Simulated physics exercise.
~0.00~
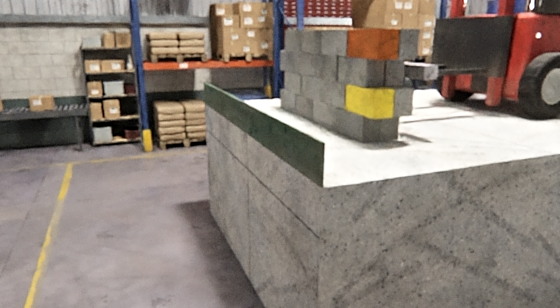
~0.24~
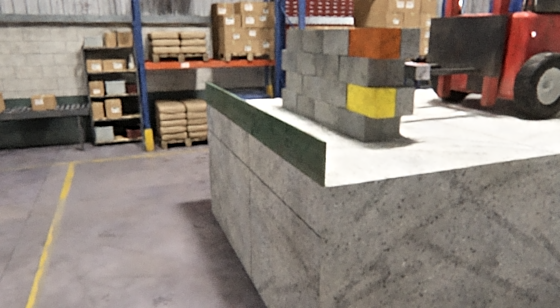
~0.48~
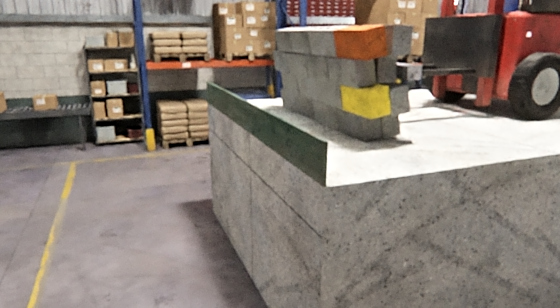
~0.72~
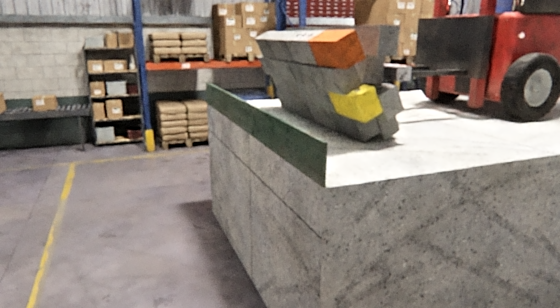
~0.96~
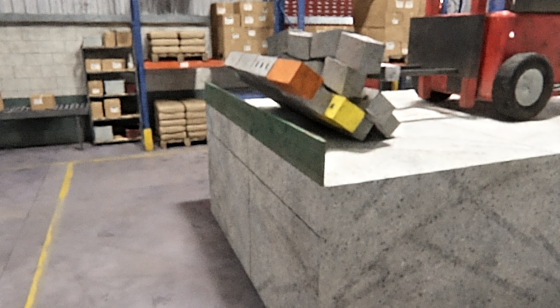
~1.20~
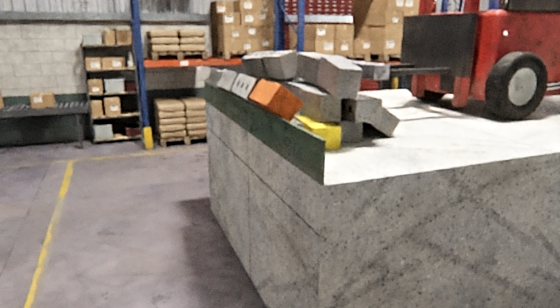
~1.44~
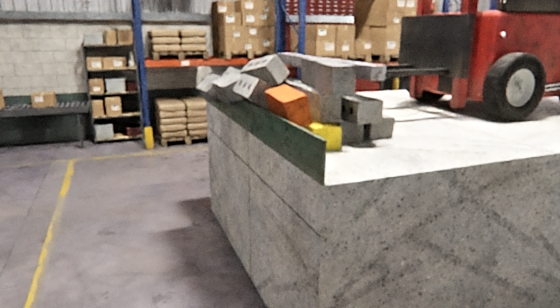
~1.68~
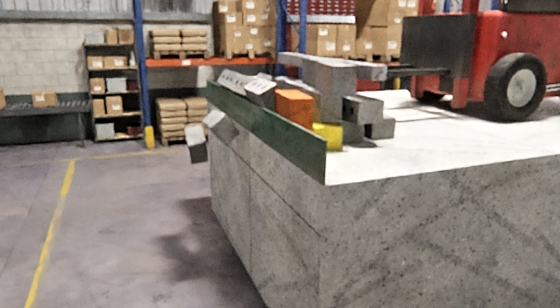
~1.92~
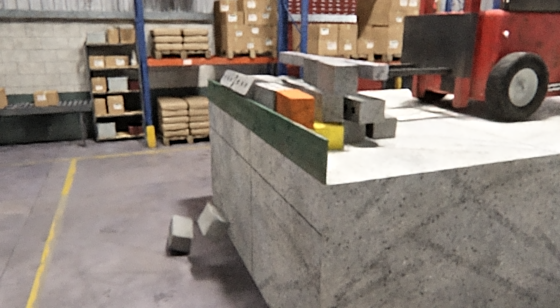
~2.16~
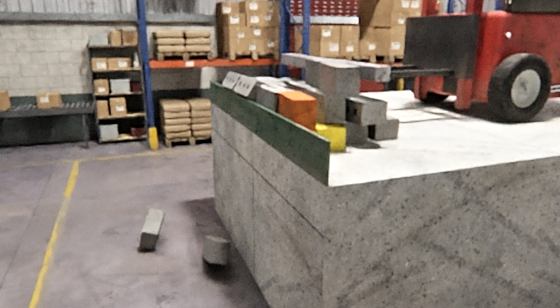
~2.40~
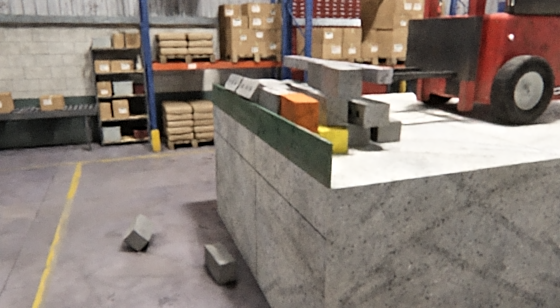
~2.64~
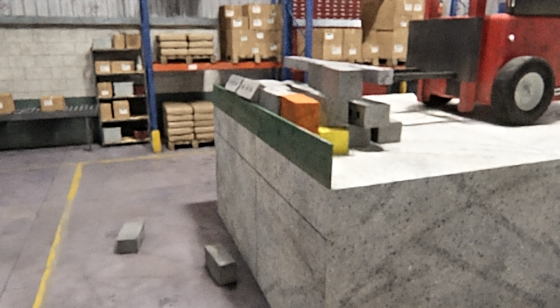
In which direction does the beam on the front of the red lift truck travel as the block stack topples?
The beam travels to the left, pushing into the stack of blocks.
